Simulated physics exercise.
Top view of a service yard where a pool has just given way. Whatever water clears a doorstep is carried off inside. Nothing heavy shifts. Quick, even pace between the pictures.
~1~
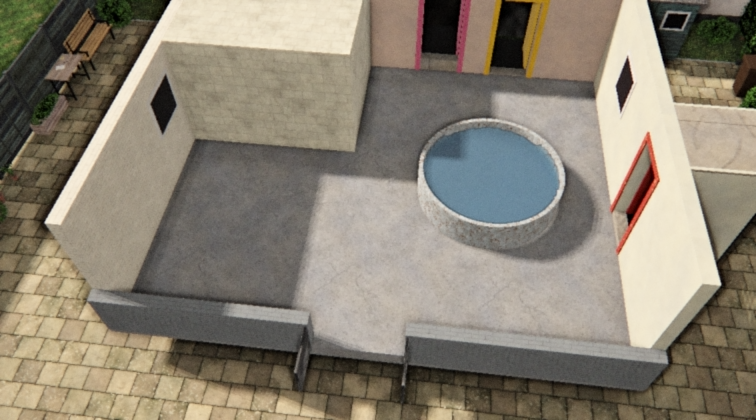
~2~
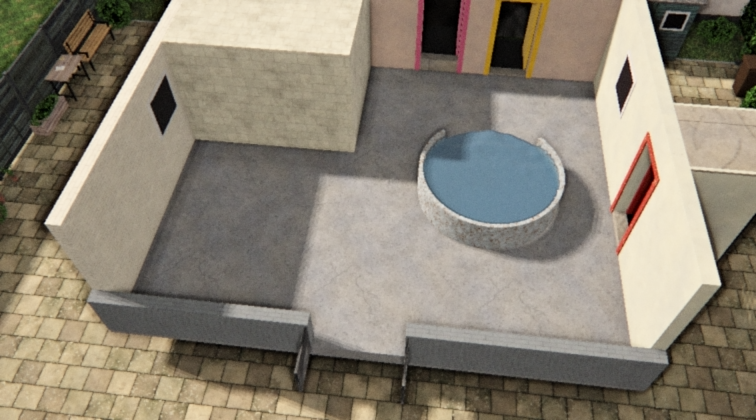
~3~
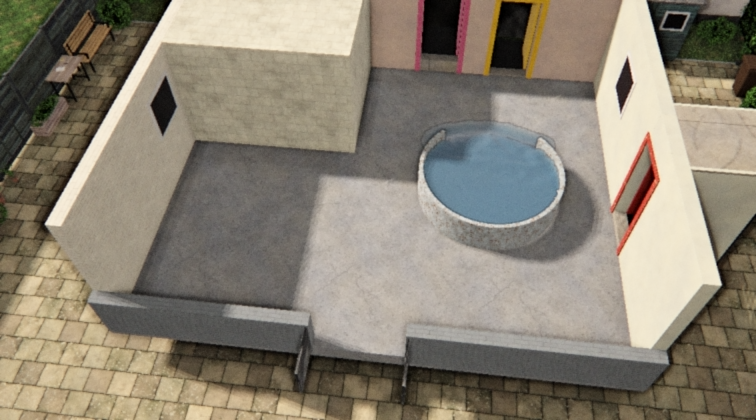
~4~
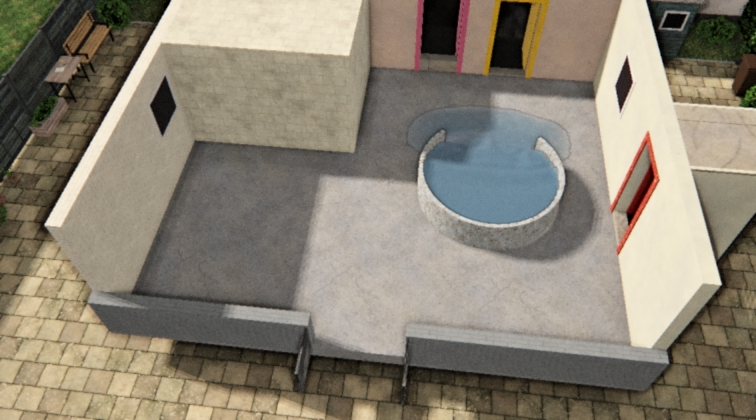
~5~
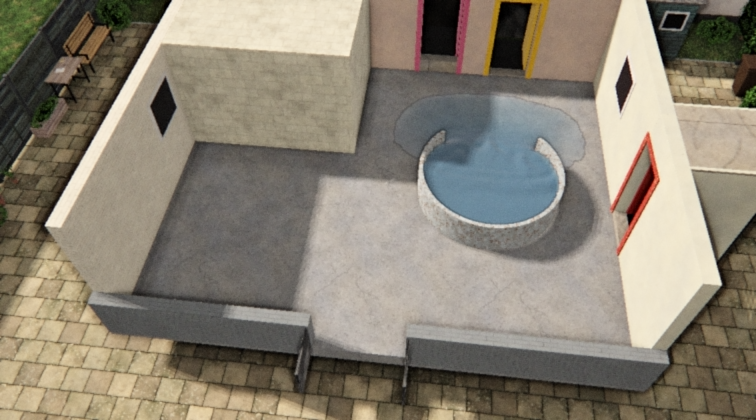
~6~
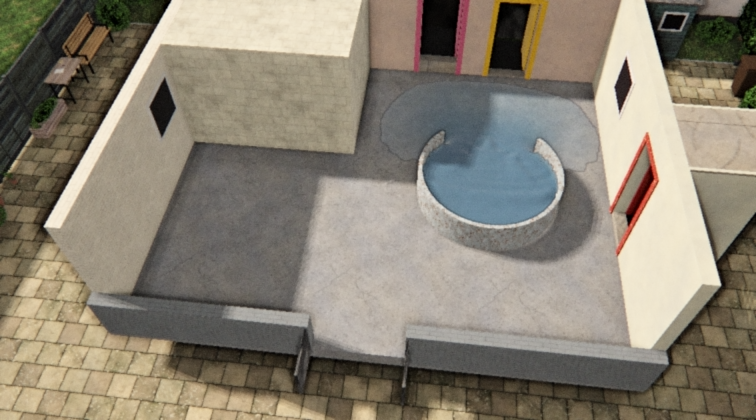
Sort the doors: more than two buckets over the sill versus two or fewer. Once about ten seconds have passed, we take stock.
Sorted by door: Yellow door - more than two; red door - two or fewer; pink door - two or fewer.
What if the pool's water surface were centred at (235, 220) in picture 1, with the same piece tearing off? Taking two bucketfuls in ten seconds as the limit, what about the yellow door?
Briefly, the yellow door door gets little enough.
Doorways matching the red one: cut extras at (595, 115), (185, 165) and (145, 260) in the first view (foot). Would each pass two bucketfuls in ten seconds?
Reading them off: Comes out higher, comes out lower, comes out lower.
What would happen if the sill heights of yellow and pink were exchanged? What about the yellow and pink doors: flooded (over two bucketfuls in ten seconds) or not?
Log - yellow: Stays in check; pink: Breaks the limit.
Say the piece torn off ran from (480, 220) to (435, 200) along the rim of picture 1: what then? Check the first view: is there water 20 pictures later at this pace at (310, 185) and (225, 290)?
Respectively, left dry and inundated.
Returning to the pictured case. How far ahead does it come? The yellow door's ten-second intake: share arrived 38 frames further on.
My guess is about 90 %.
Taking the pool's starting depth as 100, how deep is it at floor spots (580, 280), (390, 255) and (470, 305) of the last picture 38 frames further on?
About 6, 6, 2 %.
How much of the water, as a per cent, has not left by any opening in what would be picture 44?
I'd say around 82 per cent.
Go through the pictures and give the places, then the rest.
In the first picture, still water in the round tank at (491, 172).
In the second picture, water pours out on the round tank's far side and has run to a hidden place.
In the third picture, the front is at (550, 141), out from the gap on the round tank's far side.
In the fourth picture, water pours out on the round tank's far side and has run to (563, 132).
In the fifth picture, water pours out on the round tank's far side and has run to (573, 123).
In the sixth picture, the front is at (578, 110), out from the gap on the round tank's far side.
A moment on, water covers 25 % of the floor; the yellow door over two buckets in, the red door not reached, the pink door wet at the sill, nothing in.
Next, water covers 25 % of the floor; the yellow door far over two buckets in, the red door not reached, the pink door wet at the sill, nothing in.
Then, water covers 35 % of the floor; the yellow door far over two buckets in, the red door not reached, the pink door wet at the sill, nothing in.
Later, water covers 65 % of the floor; the yellow door far over two buckets in, the red door wet at the sill, nothing in, the pink door wet at the sill, nothing in.
In the end, water covers 80 % of the floor; the yellow door far over two buckets in, the red door wet at the sill, nothing in, the pink door wet at the sill, nothing in.
